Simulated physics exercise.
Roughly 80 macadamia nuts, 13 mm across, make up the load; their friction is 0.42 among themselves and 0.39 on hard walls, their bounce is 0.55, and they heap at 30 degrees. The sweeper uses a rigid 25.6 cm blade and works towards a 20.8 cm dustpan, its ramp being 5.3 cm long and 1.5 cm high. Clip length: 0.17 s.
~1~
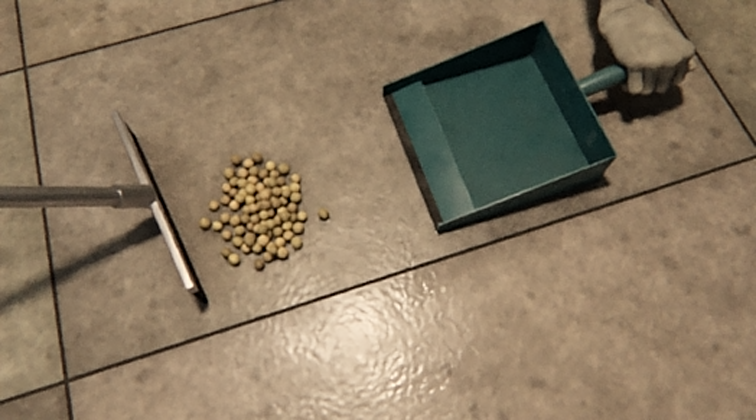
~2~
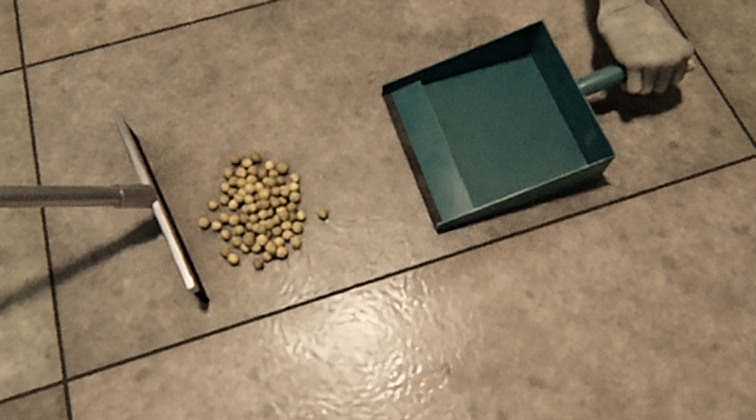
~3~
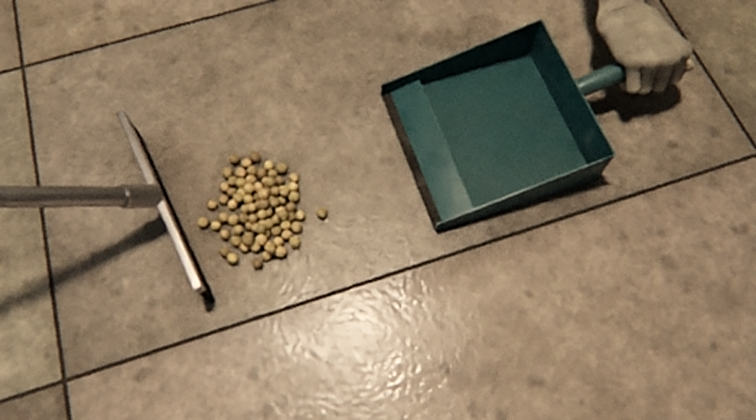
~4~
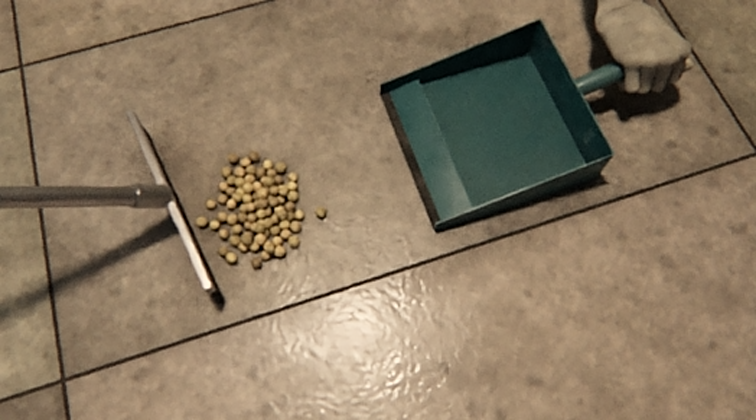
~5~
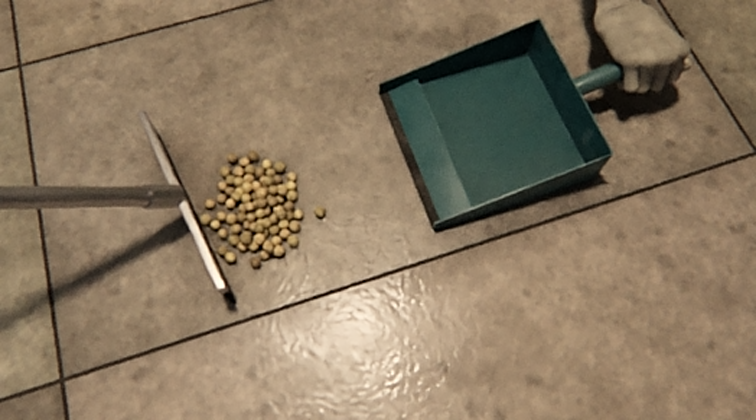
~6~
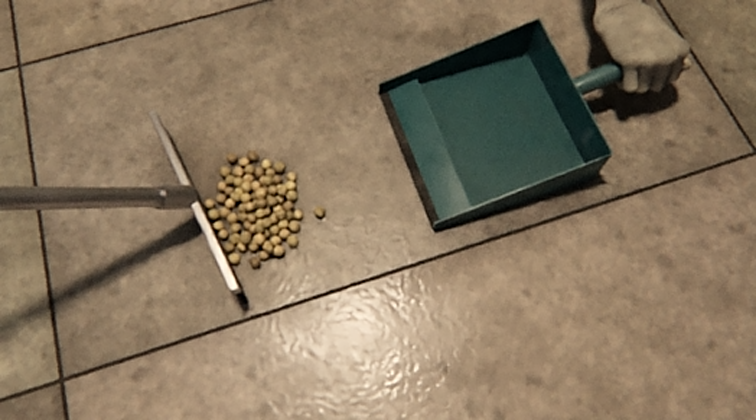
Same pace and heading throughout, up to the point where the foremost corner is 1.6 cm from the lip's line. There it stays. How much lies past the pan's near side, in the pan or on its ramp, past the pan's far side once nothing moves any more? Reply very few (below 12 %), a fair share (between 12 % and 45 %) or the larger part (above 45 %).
Near side - a fair share; pan - very few; far side - very few.
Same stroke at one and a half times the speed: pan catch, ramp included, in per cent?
Then roughly 15 per cent.
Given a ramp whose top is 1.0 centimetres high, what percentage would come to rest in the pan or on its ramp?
That change would give about 5 per cent.
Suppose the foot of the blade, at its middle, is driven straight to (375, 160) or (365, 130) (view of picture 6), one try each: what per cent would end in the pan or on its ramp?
Some 20 and 30 per cent.
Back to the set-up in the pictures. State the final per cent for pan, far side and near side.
Near: 20; pan: 5; far: 5 (percent).
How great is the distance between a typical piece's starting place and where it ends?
Somewhere around 18 centimetres.
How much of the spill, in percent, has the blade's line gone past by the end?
Roughly 5 percent of it.
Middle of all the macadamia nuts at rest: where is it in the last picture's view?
After settling, the middle sits near (399, 174).
Then, 0.27 s after the last picture, middle of the blade 15 cm from the lip; 0 % over the lip, far side 0 %, near side 5 %.
Then, 0.45 s after the last picture, middle of the blade 8 cm from the lip; 0 % over the lip, far side 0 %, near side 10 %.
Then, 0.76 s after the last picture, middle of the blade 4 cm from the lip; 5 % over the lip, far side 5 %, near side 20 %.
In the end, near side 20 %, pan 5 %, far side 5 %, in front of the lip or behind the blade 75 %.
